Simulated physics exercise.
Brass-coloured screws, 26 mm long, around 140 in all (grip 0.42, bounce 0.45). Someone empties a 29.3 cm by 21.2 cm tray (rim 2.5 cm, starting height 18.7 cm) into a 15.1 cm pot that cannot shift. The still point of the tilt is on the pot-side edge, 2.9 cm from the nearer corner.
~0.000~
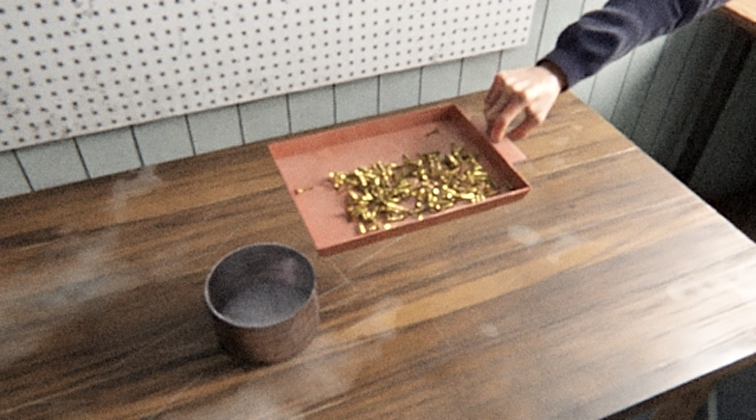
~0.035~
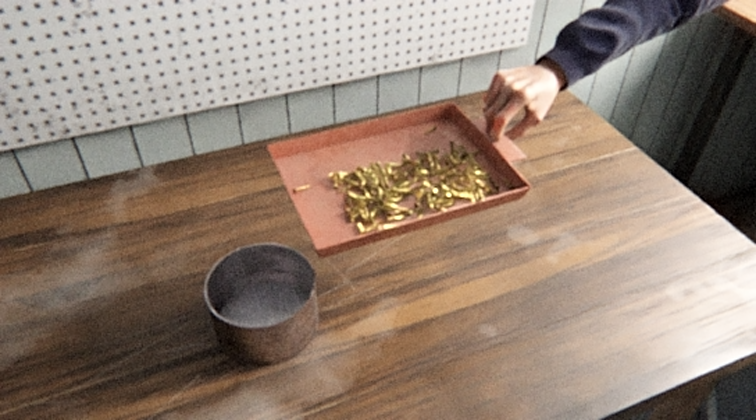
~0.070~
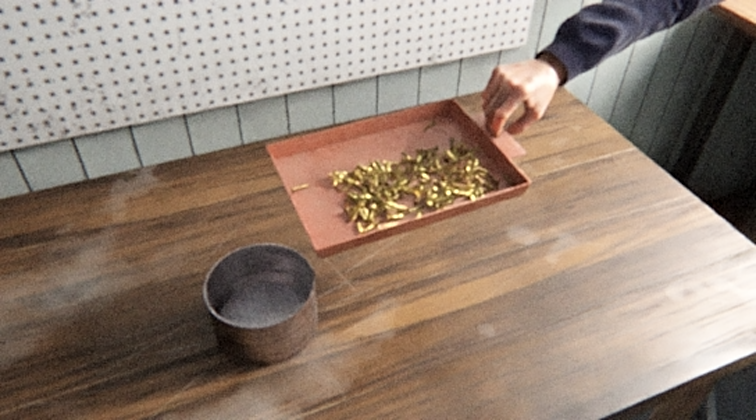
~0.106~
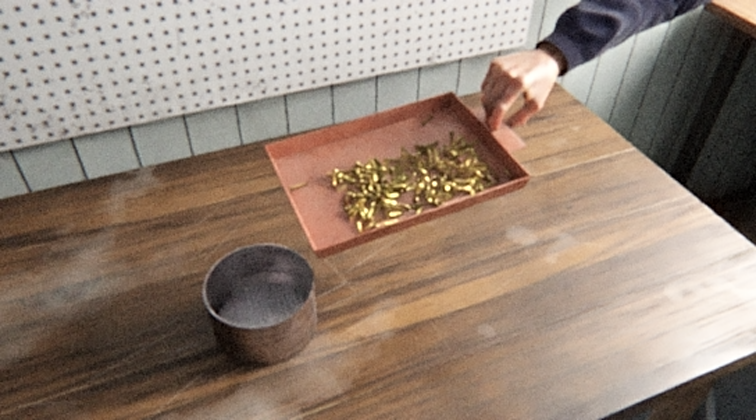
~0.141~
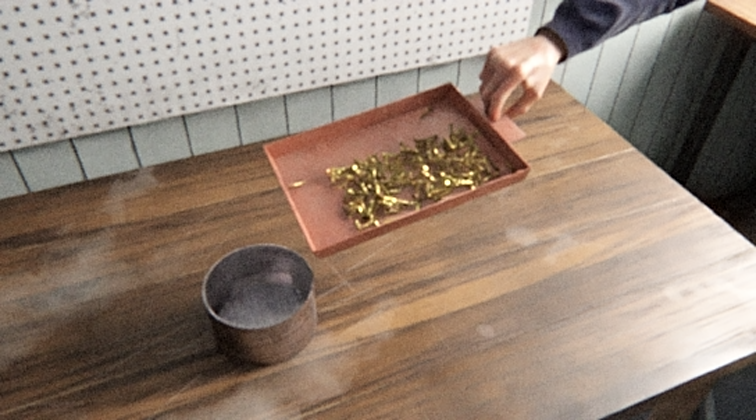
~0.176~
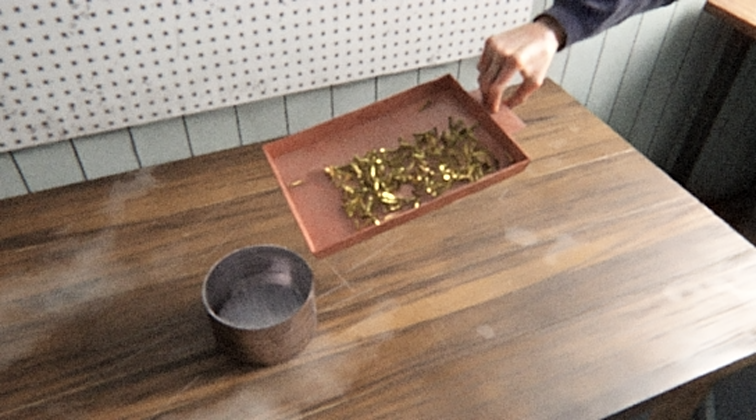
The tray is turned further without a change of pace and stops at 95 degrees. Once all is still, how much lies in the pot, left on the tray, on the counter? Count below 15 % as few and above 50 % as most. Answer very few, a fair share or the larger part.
In the pot: The larger part; left on the tray: Very few; on the counter: A fair share.
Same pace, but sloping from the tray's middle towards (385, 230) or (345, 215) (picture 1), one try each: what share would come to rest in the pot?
About 0 and 40 per cent.
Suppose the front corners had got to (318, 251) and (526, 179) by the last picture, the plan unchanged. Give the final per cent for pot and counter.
Pot 0, counter 100.
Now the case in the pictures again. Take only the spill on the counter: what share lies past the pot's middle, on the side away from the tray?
Roughly 70 per cent.
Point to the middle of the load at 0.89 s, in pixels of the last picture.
Near (272, 259).
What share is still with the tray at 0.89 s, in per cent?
Roughly 40 per cent.
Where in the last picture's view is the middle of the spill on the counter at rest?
Around (255, 375).
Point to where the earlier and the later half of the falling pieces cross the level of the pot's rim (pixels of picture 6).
At about (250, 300), then at (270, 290).
After 0.60 s, tilt 51 degrees; the tray holds 100 %, the pot 0 %.
After 0.89 s, tilt 78 degrees; the tray holds 40 %, the pot 25 %.
Then, at 1.28 s, tilt 95 degrees; the tray holds 5 %, the pot 60 %.
In the end, at 2.5 s, pot 70 %, tray 0 %, counter 30 %.
